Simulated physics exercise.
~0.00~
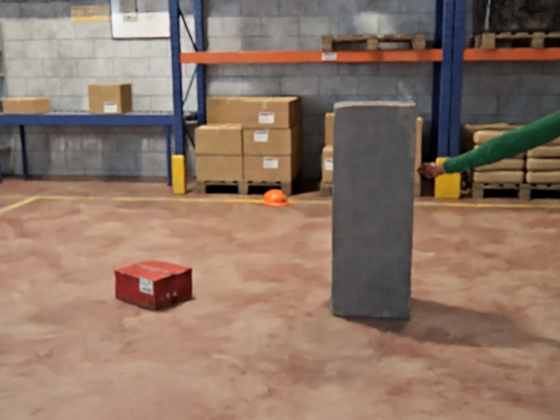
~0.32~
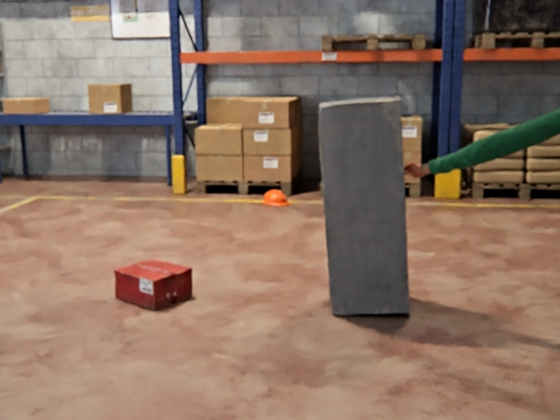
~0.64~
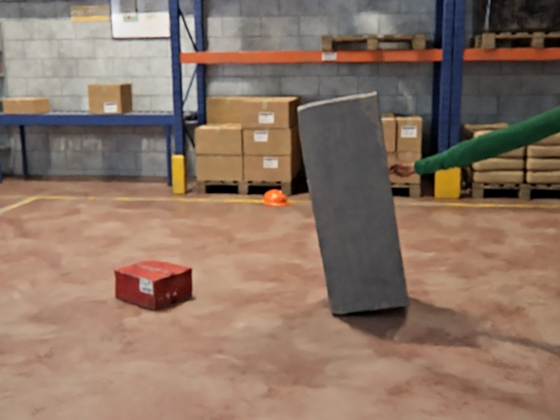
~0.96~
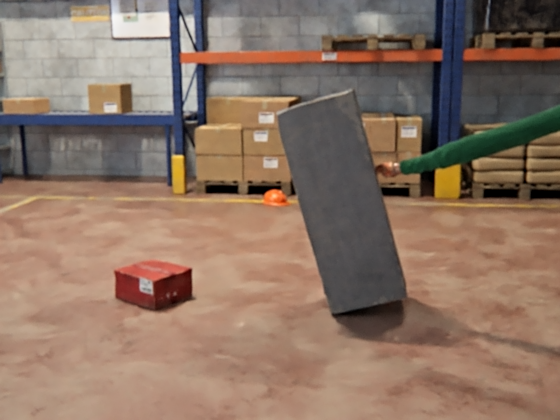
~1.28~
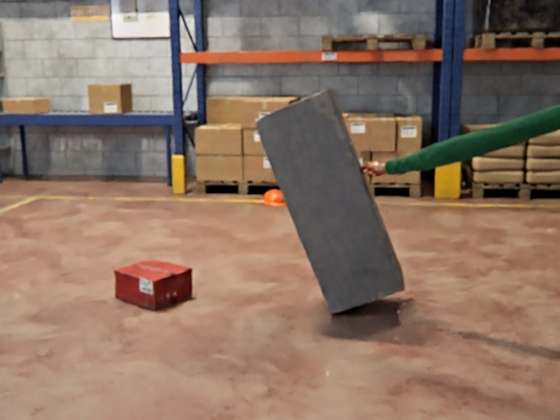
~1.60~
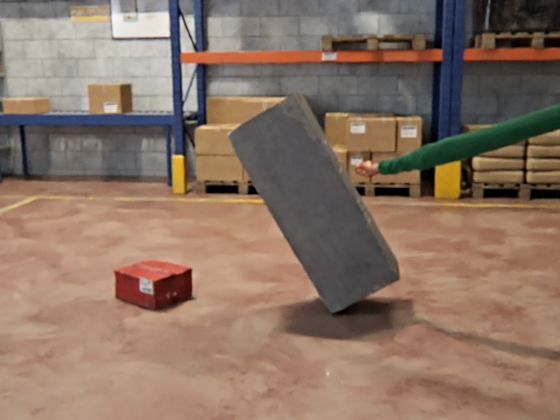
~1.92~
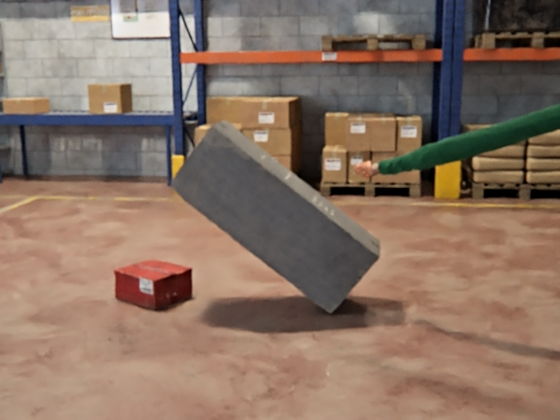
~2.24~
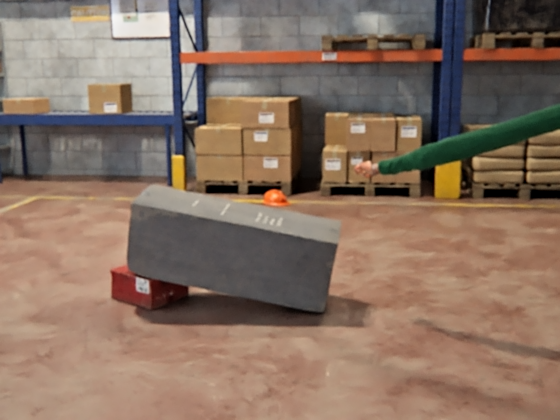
In a warehouse with shelving and stacked cartons along the back wall, a tall grey box stands upright on the floor, with a small red parcel lying to its left. A green-sleeved arm reaches in from the right, its hand at the upper part of the box. The box begins to lean left, tilting further on its lower left edge as the hand follows. The hand then stops, and the box keeps toppling away from it. It comes down on the red parcel, ending on its side with its left end propped on the parcel.
